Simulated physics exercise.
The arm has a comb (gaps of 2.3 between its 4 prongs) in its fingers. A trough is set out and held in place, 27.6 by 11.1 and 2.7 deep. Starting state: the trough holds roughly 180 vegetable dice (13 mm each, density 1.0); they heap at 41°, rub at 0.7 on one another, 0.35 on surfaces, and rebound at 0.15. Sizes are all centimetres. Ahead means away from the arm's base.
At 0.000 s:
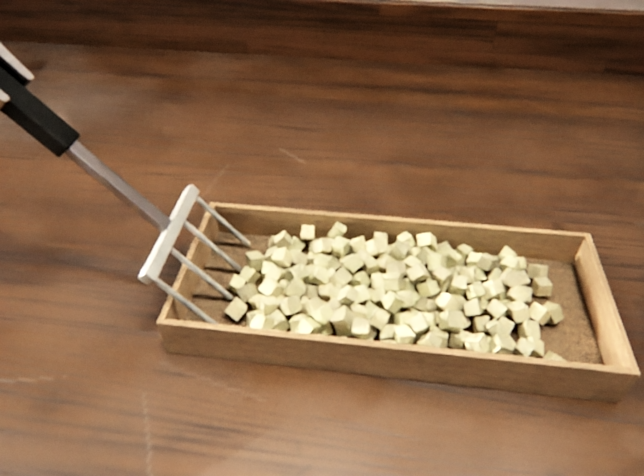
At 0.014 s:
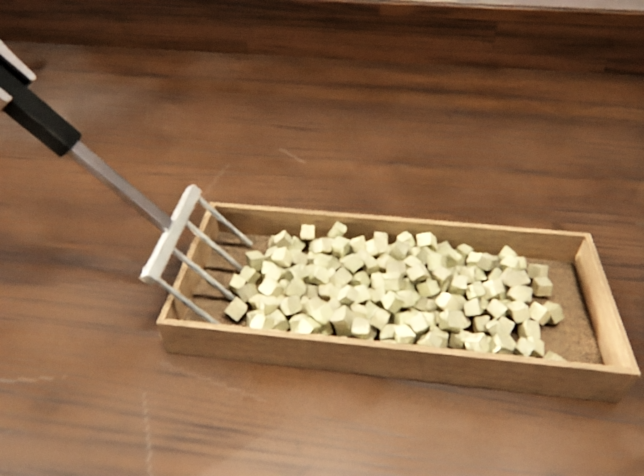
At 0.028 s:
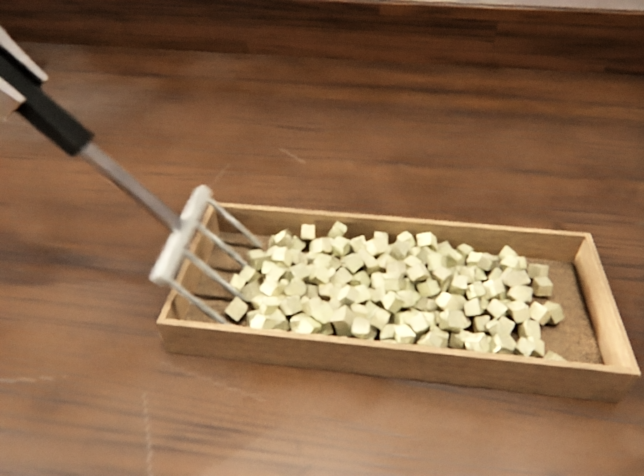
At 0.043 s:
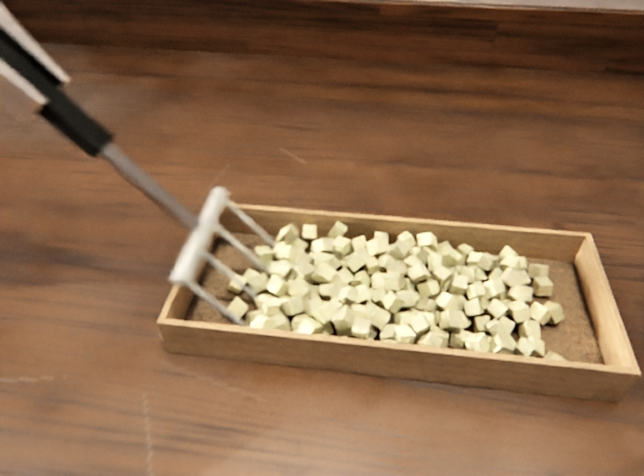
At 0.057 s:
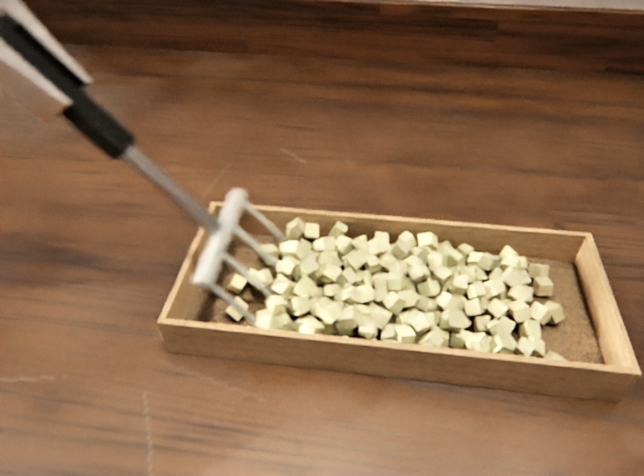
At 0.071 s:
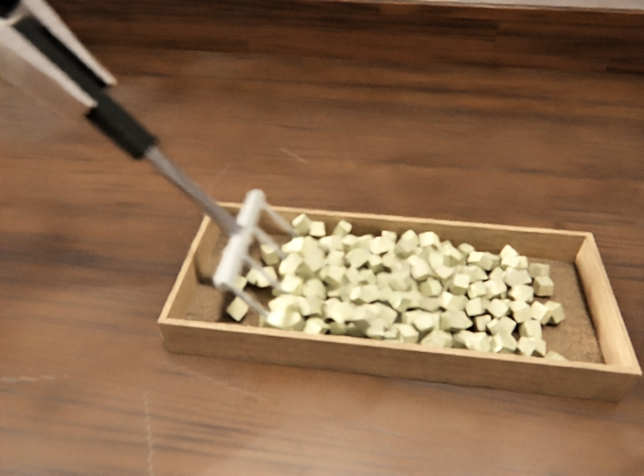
Robotic arm holding a pronged comb at the left of a wooden trough, then sweeping it rightward into pale green vegetable dice.
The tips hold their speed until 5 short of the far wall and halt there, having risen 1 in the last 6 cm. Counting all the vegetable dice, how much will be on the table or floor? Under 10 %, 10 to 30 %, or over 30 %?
10 to 30 %.
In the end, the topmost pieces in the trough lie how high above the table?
Height: Roughly 4.5 cm.
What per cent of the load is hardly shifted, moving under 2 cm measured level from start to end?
Result: Close to 10 per cent of the load.
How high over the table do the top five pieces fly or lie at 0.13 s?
I'd say around 5 centimetres up.
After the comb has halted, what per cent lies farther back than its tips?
Roughly 45 %.
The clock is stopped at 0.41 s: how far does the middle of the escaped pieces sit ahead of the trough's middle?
Distance: Close to 18 cm.
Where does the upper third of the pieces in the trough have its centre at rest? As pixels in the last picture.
It is centred around (559, 297).
After 0.13 s, sloping 51°, highest piece 5 above the table; 182 in the trough.
After 0.18 s, sloping 51°, highest piece 7 above the table; 181 in the trough, 1 on the table or floor.
After 0.41 s, sloping 51°, highest piece 5 above the table; 147 in the trough, 35 on the table or floor.
After 1.11 s, sloping 51°, highest piece 4 above the table; 147 in the trough, 35 on the table or floor.
In the end, 147 in the trough, 35 on the table or floor. That is 19 % on the table or floor.
